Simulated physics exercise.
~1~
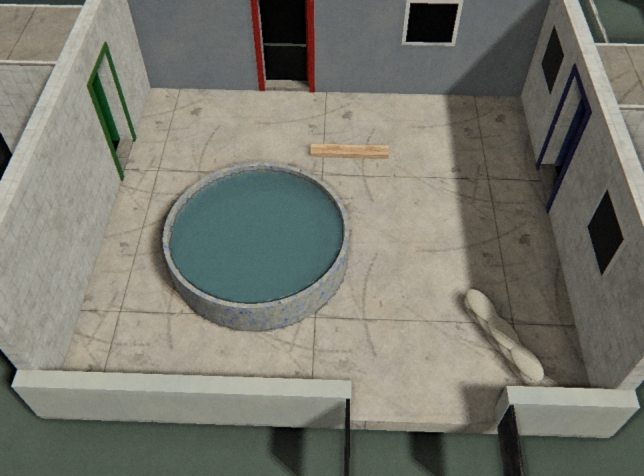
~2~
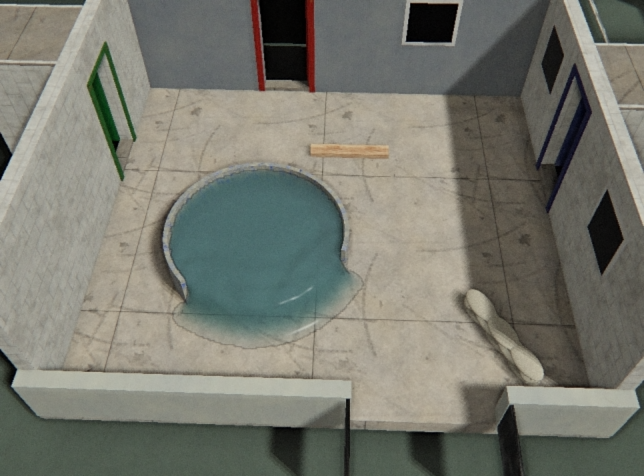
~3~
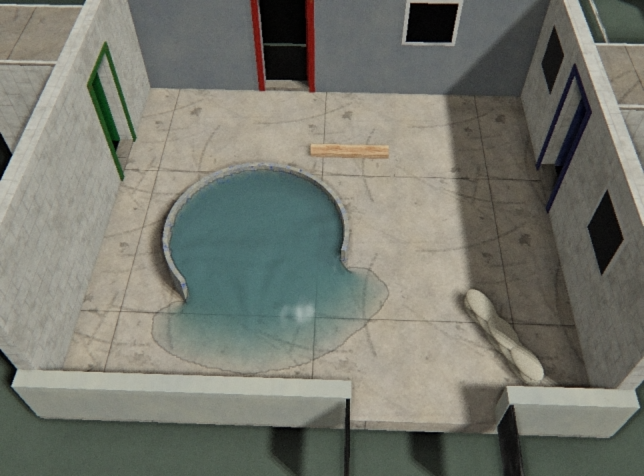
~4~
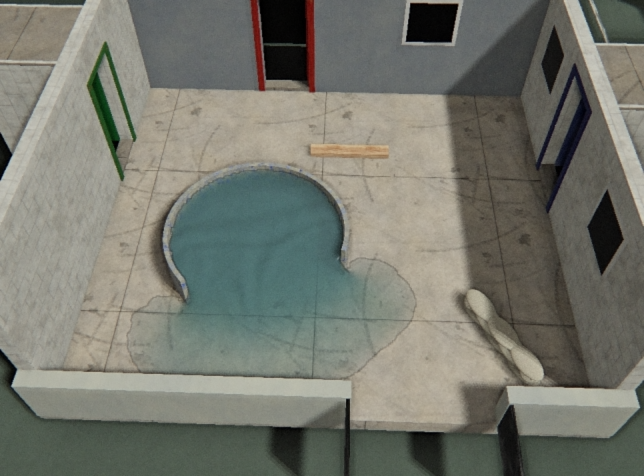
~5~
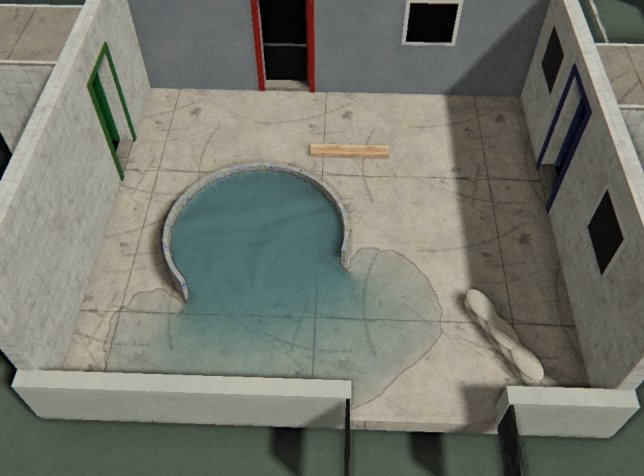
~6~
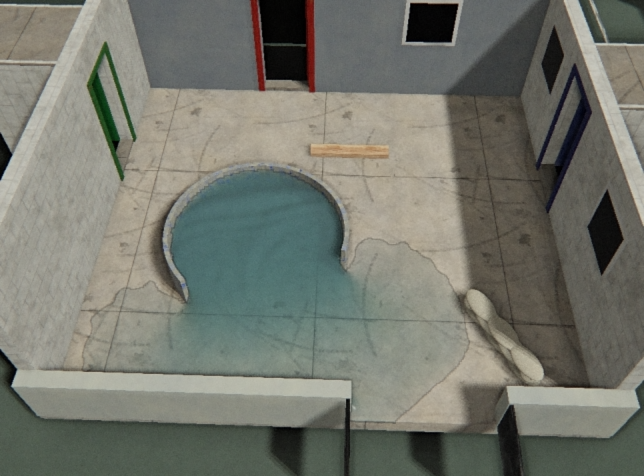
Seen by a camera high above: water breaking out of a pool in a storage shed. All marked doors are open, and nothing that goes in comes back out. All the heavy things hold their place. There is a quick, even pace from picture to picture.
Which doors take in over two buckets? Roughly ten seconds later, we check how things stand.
As I see it, the blue door receives no more than two buckets, the green door receives no more than two buckets, the red door receives no more than two buckets.
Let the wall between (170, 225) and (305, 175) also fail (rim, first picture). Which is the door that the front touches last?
My pick: The door marked blue.
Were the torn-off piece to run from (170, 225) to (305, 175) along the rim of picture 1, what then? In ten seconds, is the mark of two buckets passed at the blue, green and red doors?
In short: Blue stays under; green takes more; red goes over.
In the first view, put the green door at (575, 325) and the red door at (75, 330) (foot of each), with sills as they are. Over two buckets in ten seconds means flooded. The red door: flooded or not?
Well, the red door overshoots.
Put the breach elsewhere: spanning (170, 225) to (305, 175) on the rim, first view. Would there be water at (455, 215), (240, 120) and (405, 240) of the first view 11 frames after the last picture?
Going through them, the first would be still bare, the next submerged and the last still bare.
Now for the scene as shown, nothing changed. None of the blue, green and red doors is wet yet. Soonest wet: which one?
Answer: The green one.
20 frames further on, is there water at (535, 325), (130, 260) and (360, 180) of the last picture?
Taking them as listed, they are waterlogged, waterlogged and spared.
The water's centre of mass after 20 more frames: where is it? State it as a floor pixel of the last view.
It's close to (279, 312).
A moment on, water covers 25 % of the floor; the blue door not reached, the green door not reached, the red door not reached.
Next, water covers 30 % of the floor; the blue door not reached, the green door not reached, the red door not reached.
Then, water covers 45 % of the floor; the blue door not reached, the green door wet at the sill, nothing in, the red door not reached.
Later, water covers 80 % of the floor; the blue door wet at the sill, nothing in, the green door wet at the sill, nothing in, the red door wet at the sill, nothing in.
In the end, water covers 95 % of the floor; the blue door wet at the sill, nothing in, the green door wet at the sill, nothing in, the red door wet at the sill, nothing in.
